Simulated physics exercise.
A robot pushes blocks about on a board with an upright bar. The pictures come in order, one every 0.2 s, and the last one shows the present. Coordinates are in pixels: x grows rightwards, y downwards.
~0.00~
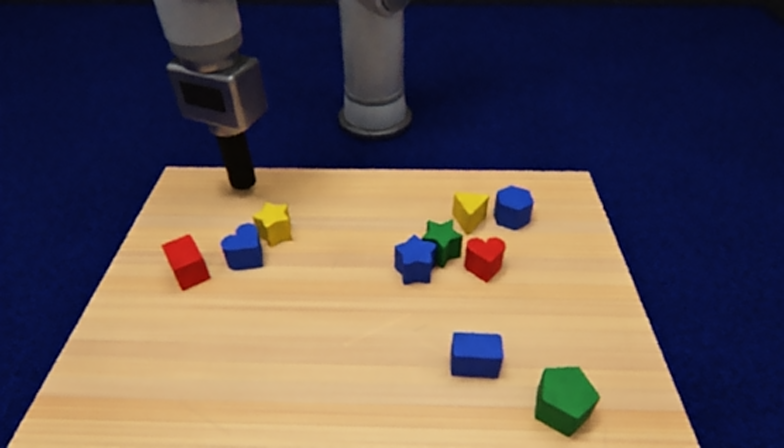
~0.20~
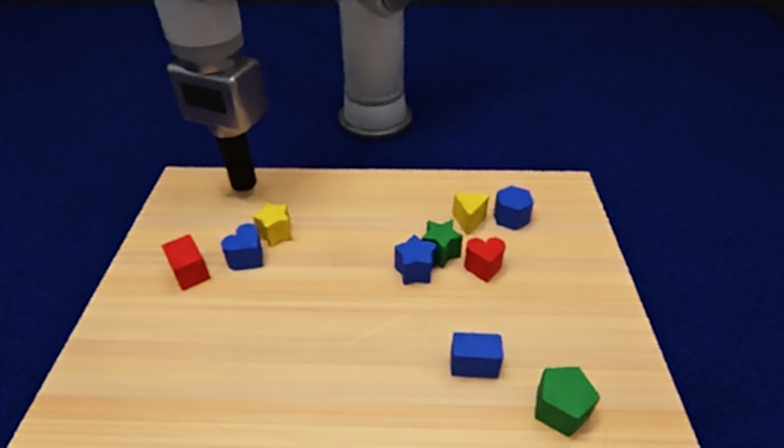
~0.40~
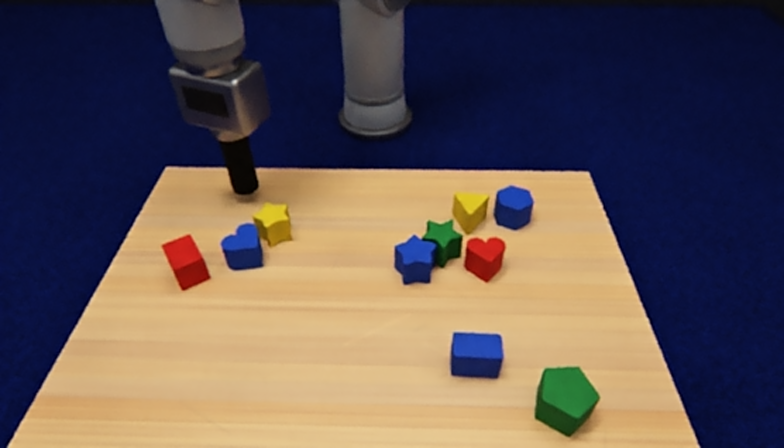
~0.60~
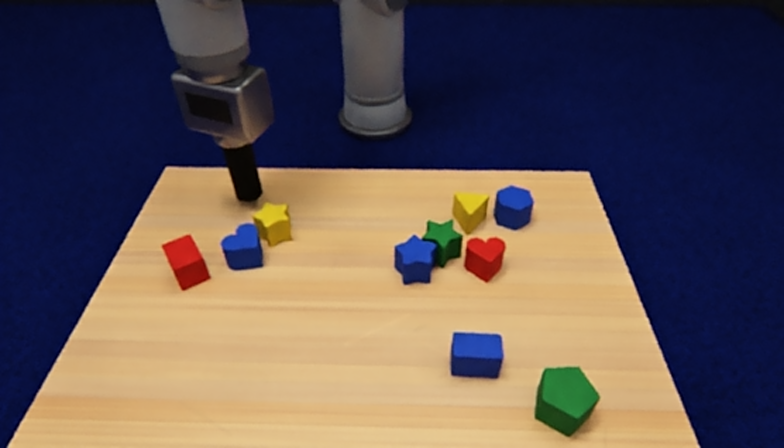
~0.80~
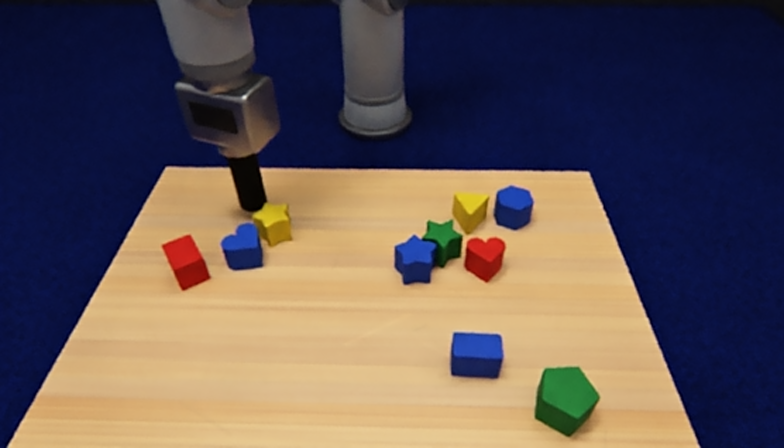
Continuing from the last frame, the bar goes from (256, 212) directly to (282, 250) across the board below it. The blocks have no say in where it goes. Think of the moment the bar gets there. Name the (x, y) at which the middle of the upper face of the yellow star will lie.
The yellow star ends near (298, 240).
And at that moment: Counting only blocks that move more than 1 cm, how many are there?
It should be one, as far as I can tell.
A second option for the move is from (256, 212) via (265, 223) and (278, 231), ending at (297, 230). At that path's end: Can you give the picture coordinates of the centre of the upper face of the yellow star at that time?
At pixel (294, 228).
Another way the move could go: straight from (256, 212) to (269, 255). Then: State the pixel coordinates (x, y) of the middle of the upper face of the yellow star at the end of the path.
It is at (293, 229).
The first path, step by step. Halfway along, bar (266, 221); yellow star (281, 222), turned 15° clockwise.
At the end, bar (280, 241); blue heart block still; yellow star (298, 240).
